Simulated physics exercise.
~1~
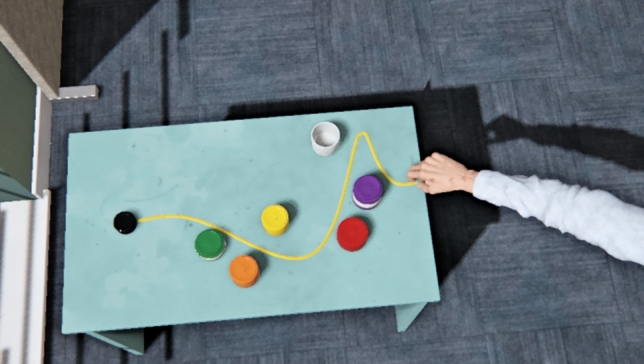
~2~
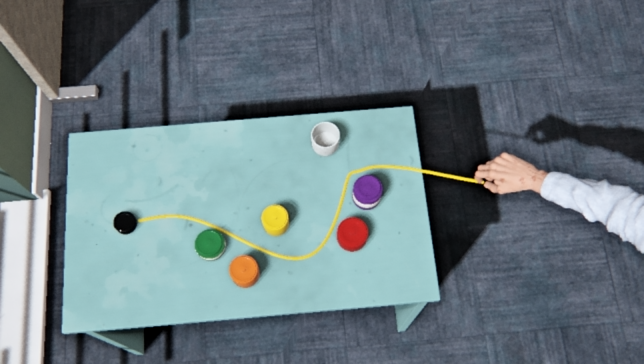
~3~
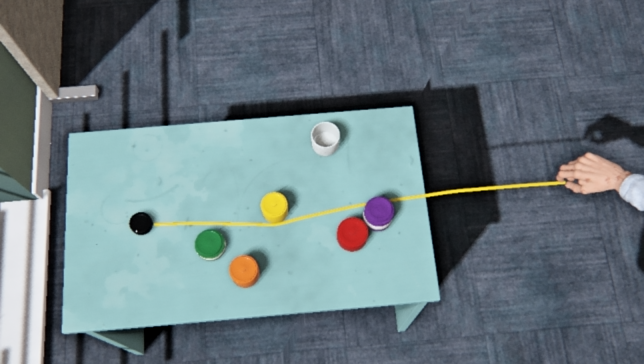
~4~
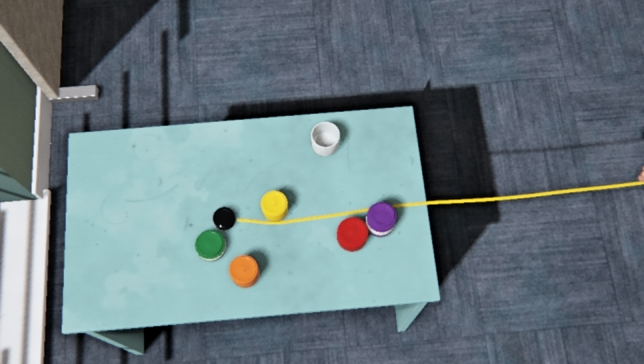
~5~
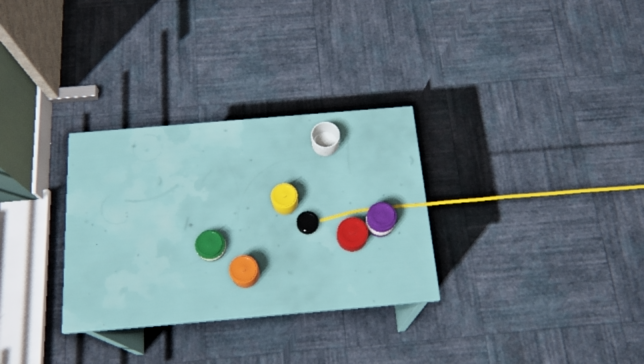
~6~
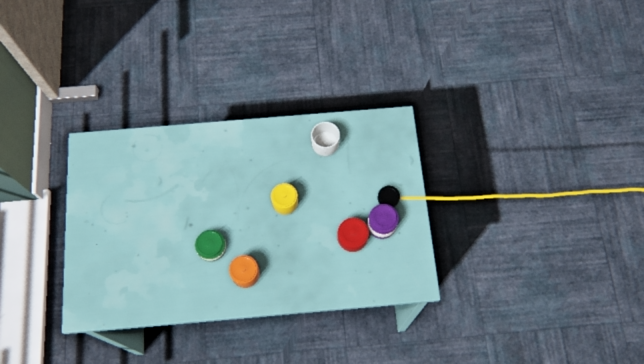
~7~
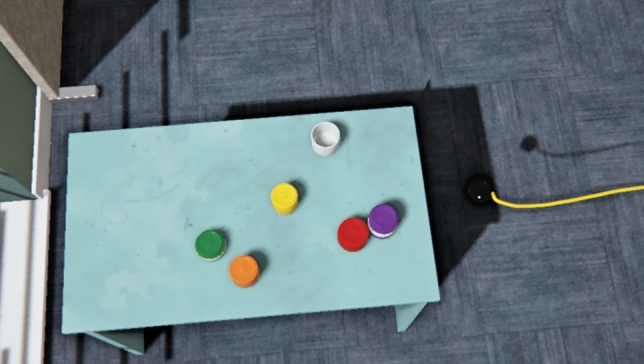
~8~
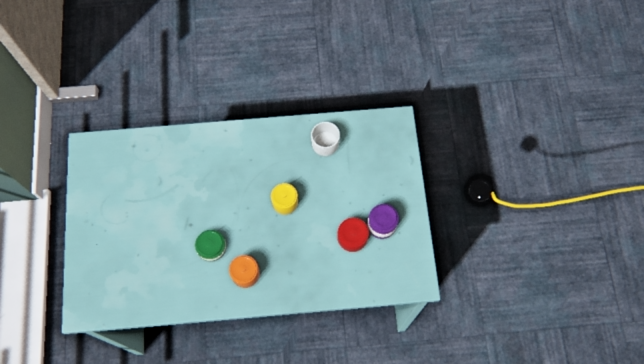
A hand pulls a yellow cord rightwards, nudging two pots before the black reel leaves the desk.
